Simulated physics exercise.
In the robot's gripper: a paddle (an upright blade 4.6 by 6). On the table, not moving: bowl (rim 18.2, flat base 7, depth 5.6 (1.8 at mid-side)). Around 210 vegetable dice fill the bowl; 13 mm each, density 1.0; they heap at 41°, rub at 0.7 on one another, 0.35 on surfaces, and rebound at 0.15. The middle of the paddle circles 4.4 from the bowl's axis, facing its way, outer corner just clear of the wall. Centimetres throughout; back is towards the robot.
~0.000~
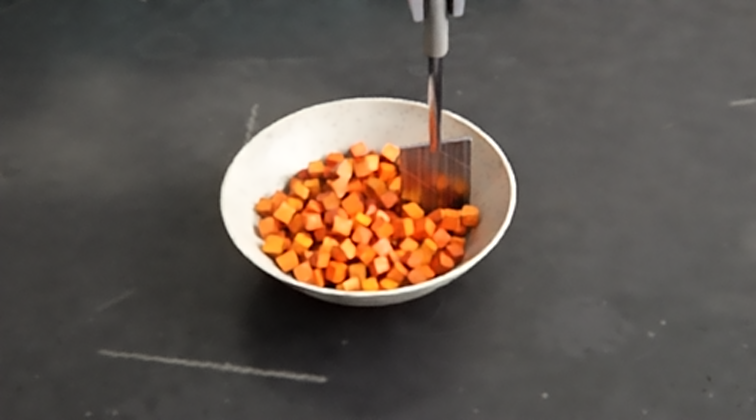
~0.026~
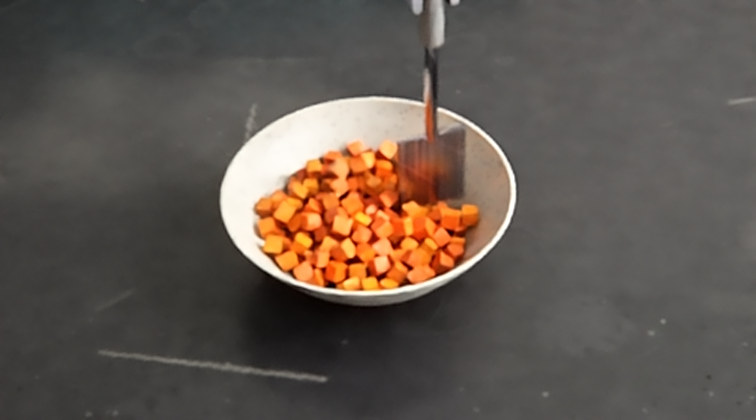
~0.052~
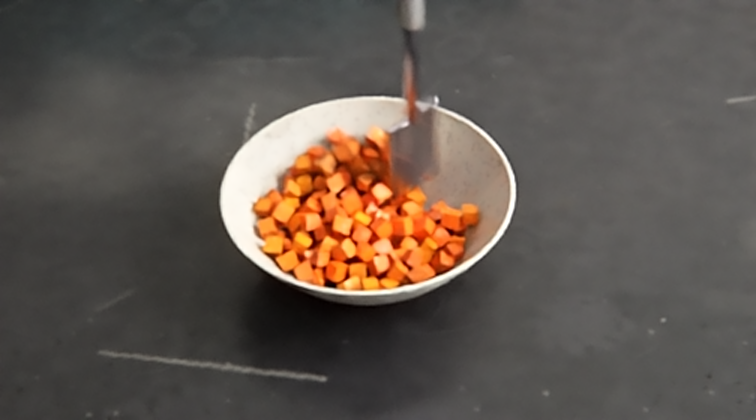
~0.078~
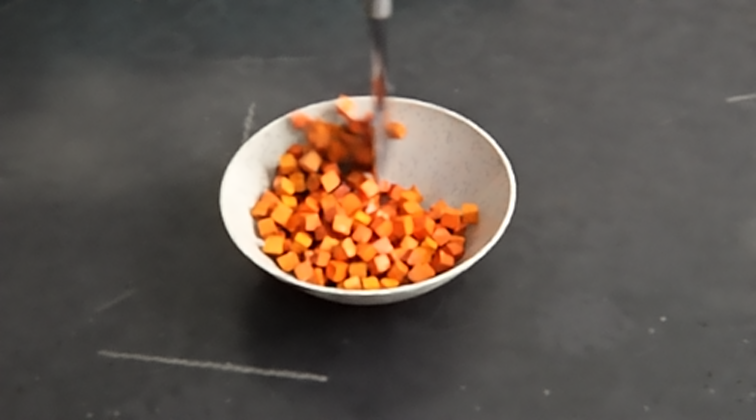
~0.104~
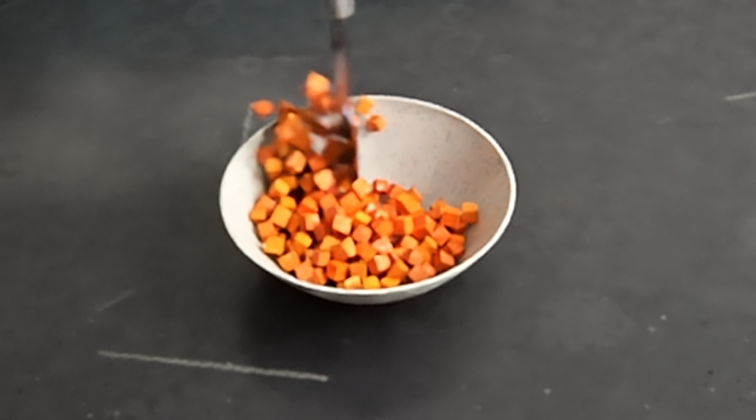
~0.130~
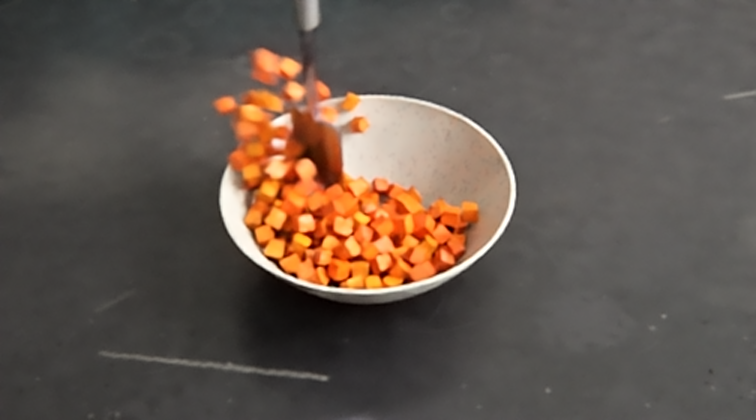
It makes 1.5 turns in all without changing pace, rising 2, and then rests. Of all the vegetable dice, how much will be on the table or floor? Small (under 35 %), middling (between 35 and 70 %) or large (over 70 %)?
Share on the table or floor: Middling (between 35 and 70 %).
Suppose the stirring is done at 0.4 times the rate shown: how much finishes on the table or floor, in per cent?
Some 20 per cent.
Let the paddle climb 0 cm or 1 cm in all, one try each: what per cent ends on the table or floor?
About 65 and 55 per cent.
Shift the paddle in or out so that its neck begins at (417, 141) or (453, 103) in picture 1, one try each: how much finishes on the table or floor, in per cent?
About 50 and 0 per cent.
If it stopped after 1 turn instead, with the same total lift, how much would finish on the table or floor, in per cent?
Then about 30 per cent.
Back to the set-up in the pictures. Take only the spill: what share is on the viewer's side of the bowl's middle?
About 50 per cent.
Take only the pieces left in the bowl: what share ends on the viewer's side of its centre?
About 45 per cent.
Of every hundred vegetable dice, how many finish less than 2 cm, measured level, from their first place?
Some 30 per cent.
By 0.27 s, 283° round, highest piece 10 above the table; 155 in the bowl, 12 on the table or floor, 41 in flight or on the tool.
By 0.40 s, 79° round, highest piece 9 above the table; 121 in the bowl, 62 on the table or floor, 25 in flight or on the tool.
By 0.67 s, 180° round, highest piece 4 above the table; 112 in the bowl, 96 on the table or floor.
By 1.37 s, 180° round, highest piece 4 above the table; 112 in the bowl, 96 on the table or floor.
Final count, 112 in the bowl, 96 on the table or floor. That is 46 % on the table or floor.
